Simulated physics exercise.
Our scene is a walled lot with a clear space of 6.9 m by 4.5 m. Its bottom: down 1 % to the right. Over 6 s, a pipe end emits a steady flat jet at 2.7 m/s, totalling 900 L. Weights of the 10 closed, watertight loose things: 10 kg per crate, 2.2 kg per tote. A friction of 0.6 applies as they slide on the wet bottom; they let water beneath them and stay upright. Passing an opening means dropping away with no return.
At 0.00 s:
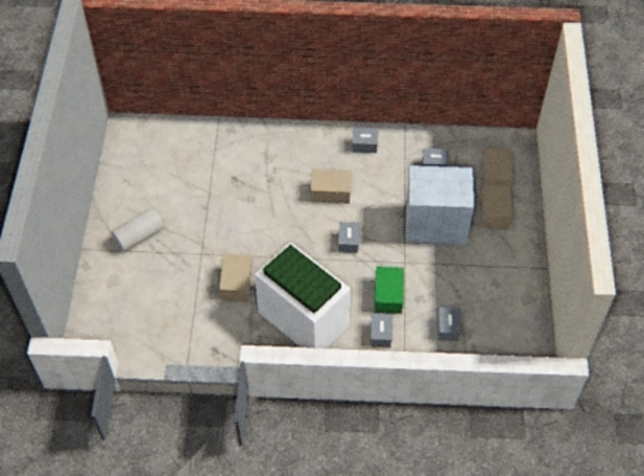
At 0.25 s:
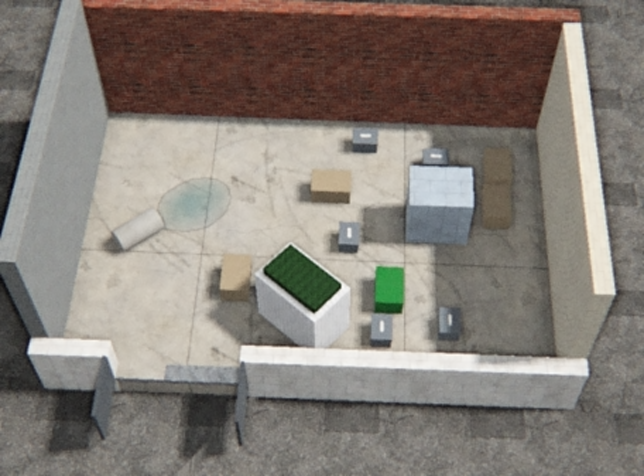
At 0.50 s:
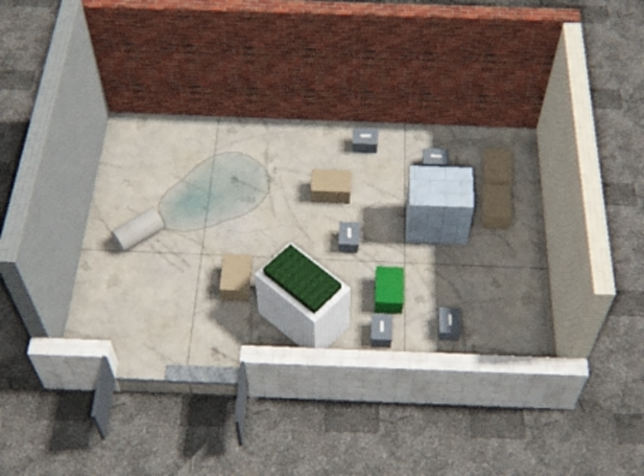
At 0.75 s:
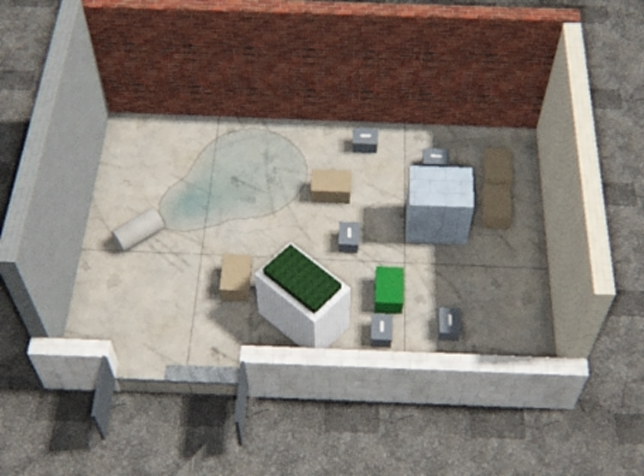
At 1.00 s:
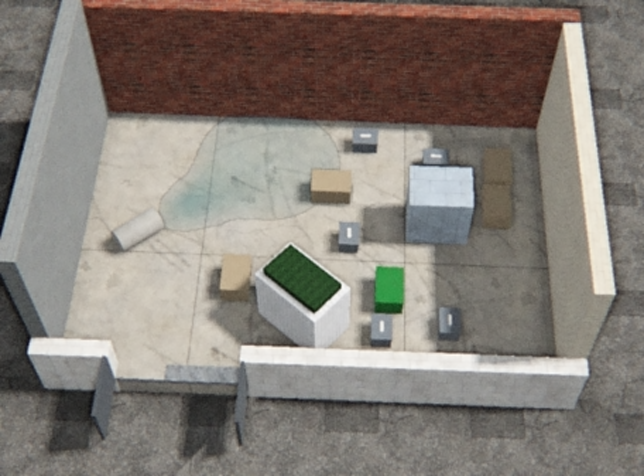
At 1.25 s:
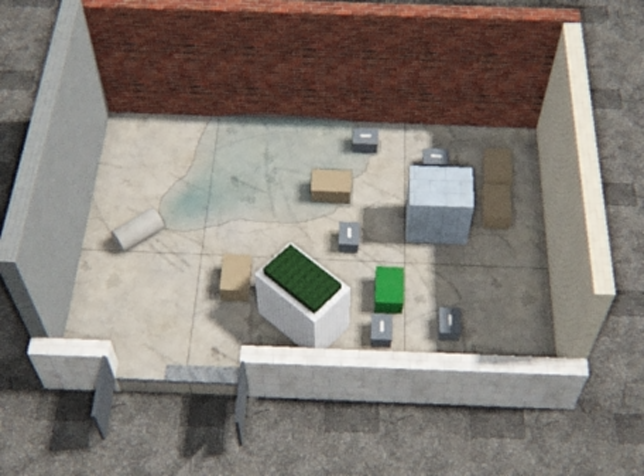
Water came out of a pale pipe on the left and spread in a thin, widening pool toward the back brick wall and around a tan box, while the crates and boxes all stayed put.
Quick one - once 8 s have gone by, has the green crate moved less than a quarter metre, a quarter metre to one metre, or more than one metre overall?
It's next to no displacement.
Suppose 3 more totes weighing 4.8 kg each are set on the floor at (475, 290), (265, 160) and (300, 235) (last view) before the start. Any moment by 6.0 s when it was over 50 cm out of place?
Within, beyond, within.
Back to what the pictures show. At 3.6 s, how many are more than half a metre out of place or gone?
Answer: 2.
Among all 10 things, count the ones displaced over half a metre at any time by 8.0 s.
That adds up to 5.
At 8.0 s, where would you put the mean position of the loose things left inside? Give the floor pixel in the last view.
Near (403, 289).
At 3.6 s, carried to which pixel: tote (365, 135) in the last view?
About pixel (526, 129).
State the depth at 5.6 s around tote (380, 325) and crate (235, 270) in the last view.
I'd estimate 0 cm for the first and 0 cm for the second.
After 1.8 s the green crate is near (390, 284), 0.0 m from its start, aground; 0 of 10 are out; 1 afloat.
After 3.6 s the green crate is near (390, 284), 0.0 m from its start, aground; 0 of 10 are out; 2 afloat.
After 5.6 s the green crate is near (390, 284), 0.0 m from its start, aground; 0 of 10 are out; 3 afloat.
After 8.0 s the green crate is near (390, 284), 0.0 m from its start, aground; 0 of 10 are out; 5 afloat.
